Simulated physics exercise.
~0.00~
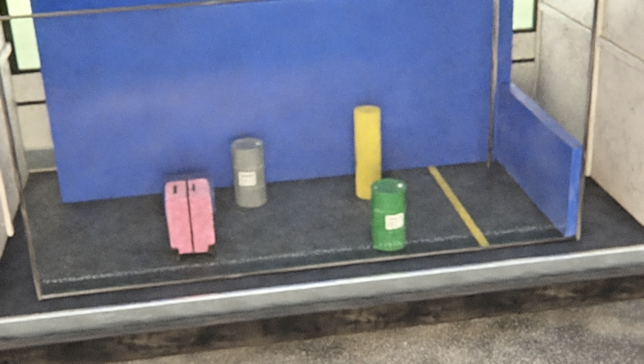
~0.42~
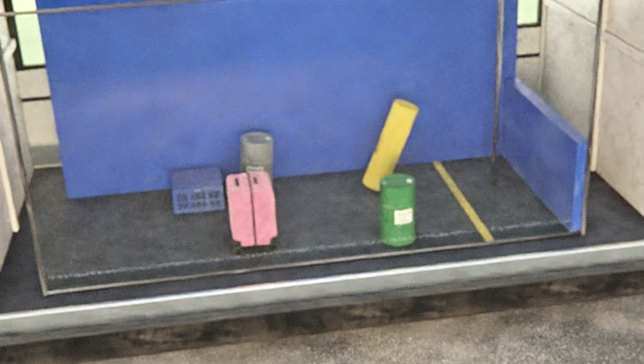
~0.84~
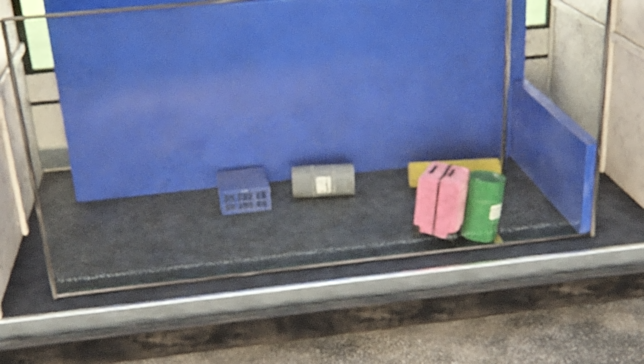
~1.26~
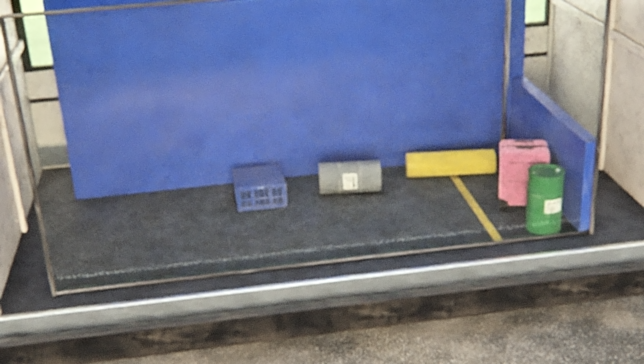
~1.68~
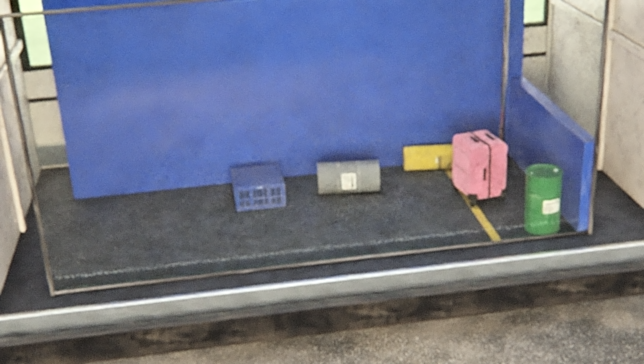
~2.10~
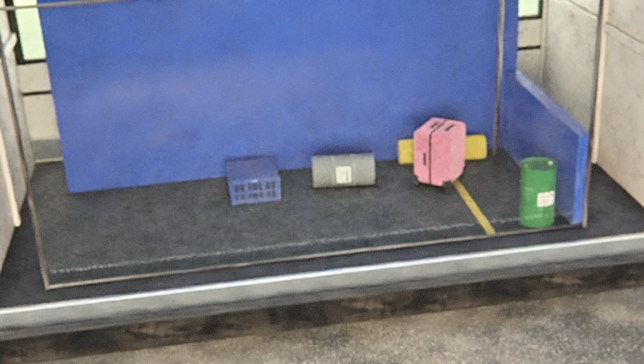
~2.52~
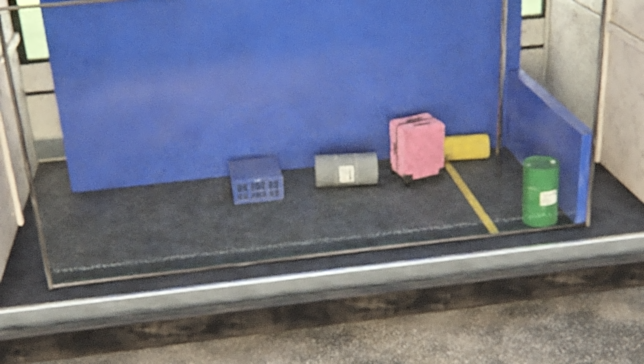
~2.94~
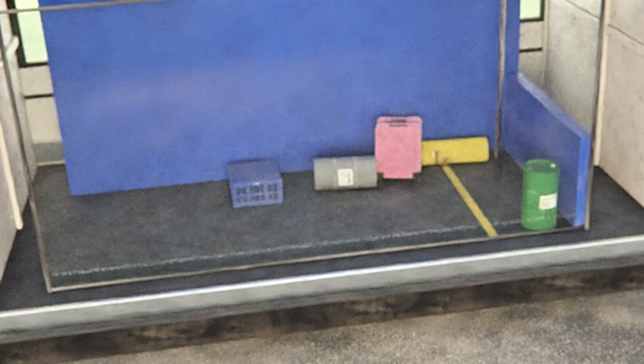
At the start, a pink wheeled case, a grey drum, a yellow roll and a green drum stand upright in a bay with a blue back wall. The case moves right, a blue crate is visible on the left, and the yellow roll leans over. The grey drum and the roll then lie on their sides as the case and the green drum travel right, both ending up past the yellow line. The case then rolls back left, turning as it passes in front of the roll. It ends upright between the grey drum and the roll, short of the line, while the green drum stands beyond it.
